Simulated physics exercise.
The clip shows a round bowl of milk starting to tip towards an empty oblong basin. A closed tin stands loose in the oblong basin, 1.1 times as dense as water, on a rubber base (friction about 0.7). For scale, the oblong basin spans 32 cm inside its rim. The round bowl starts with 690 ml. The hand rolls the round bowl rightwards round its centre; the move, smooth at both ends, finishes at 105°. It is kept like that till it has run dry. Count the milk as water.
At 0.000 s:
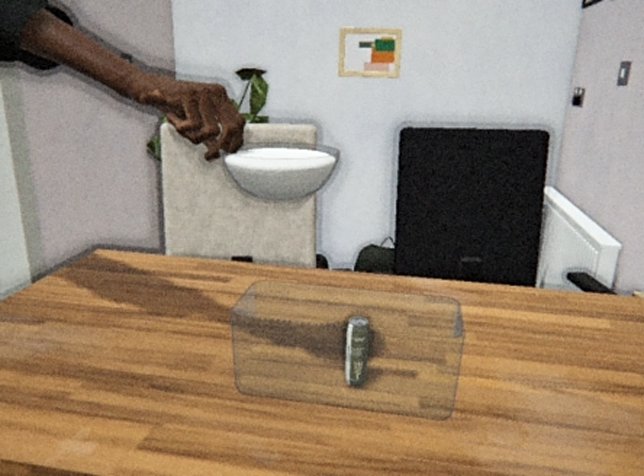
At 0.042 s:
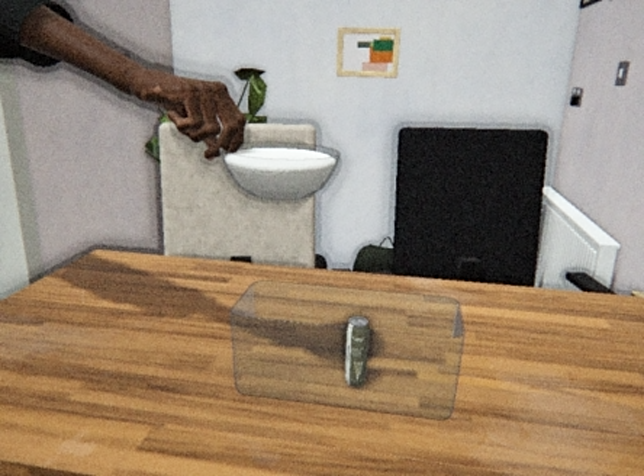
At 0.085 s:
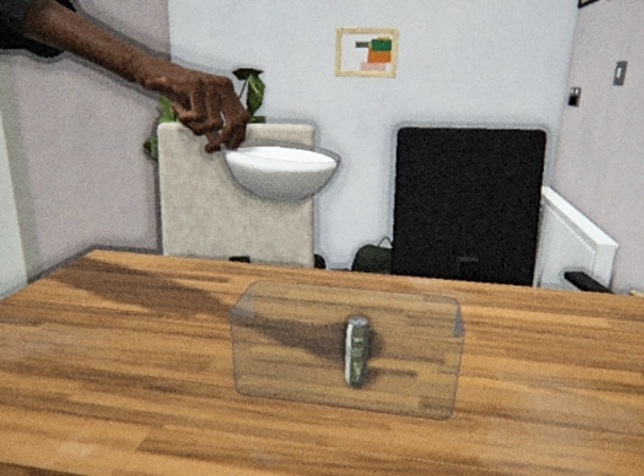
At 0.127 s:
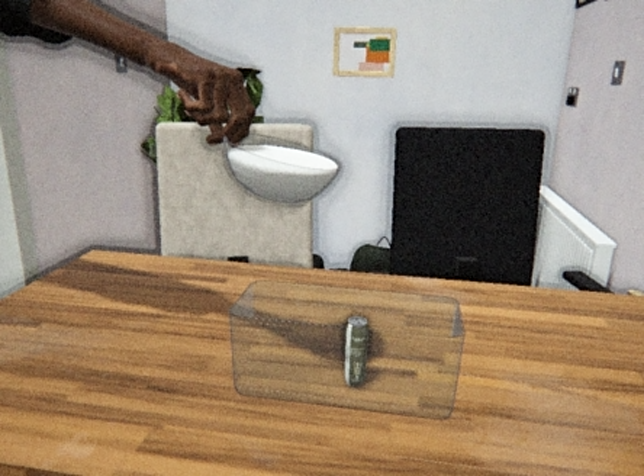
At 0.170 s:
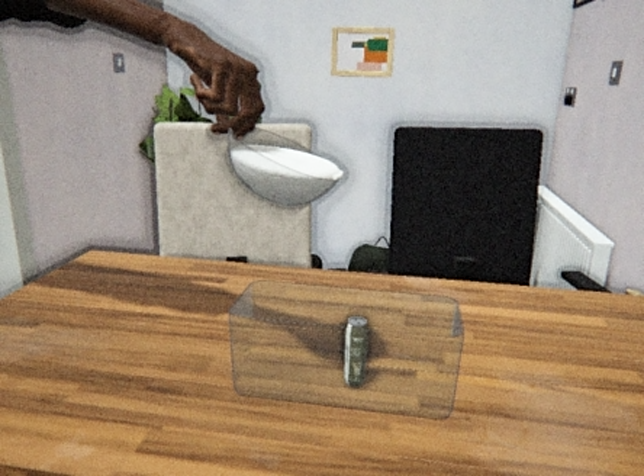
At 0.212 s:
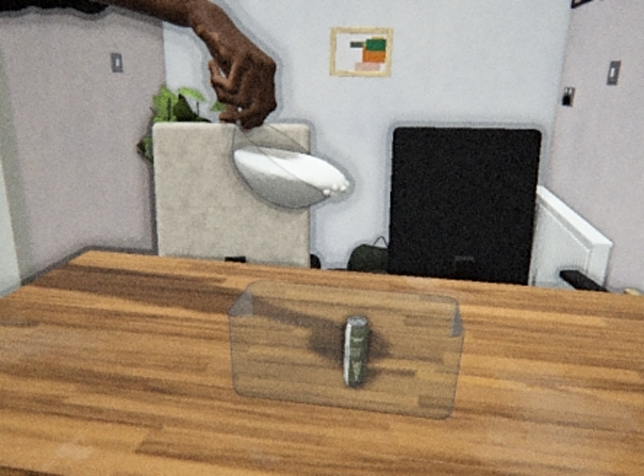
At the start, a hand holds a round white bowl level above a wooden table, where a small closed tin stands inside a clear oblong basin. The hand then rolls the bowl rightwards, slowly at first and then further, until its right side slants clearly downwards.
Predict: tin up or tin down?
It stays up.
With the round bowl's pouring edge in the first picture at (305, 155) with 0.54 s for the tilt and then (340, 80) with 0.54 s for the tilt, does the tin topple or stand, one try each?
First it topples; then it remains upright.
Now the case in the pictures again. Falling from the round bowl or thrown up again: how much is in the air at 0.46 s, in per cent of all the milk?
Some 58 per cent.
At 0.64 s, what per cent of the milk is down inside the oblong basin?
Some 90 per cent.
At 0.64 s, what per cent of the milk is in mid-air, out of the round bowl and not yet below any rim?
About 8 per cent.
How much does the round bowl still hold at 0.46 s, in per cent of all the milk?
Near 3 in a hundred.
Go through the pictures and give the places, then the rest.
Tilt 0°; pouring edge (339, 154); surface from (229, 154) to (336, 160); the oblong basin's rim runs from (243, 297) to (461, 318); the tin's top is at (358, 324), in the first frame.
Tilt 2°; pouring edge (339, 156); surface from (229, 153) to (336, 160), in the second frame.
Tilt 6°; pouring edge (340, 161); surface from (230, 150) to (337, 163), in the third frame.
Tilt 14°; pouring edge (340, 169); surface from (232, 147) to (338, 166), in the fourth frame.
Tilt 24°; pouring edge (339, 179); surface from (235, 147) to (334, 172); 3 per cent is over the edge, in the fifth frame.
Tilt 35°; pouring edge (336, 191); surface from (239, 150) to (320, 171); 10 per cent is over the edge, in the sixth frame.
After 0.46 s the tilt is 99° and 3 per cent is still to pour; the tin stands where it began.
After 0.64 s the tilt is 105° and 0 per cent is still to pour; the tin stands where it began.
After 0.83 s the tilt is 105° and 0 per cent is still to pour; the tin stands where it began.
After 1.04 s the tilt is 105° and 0 per cent is still to pour; the tin stands where it began.
In the end the tin stands where it began.
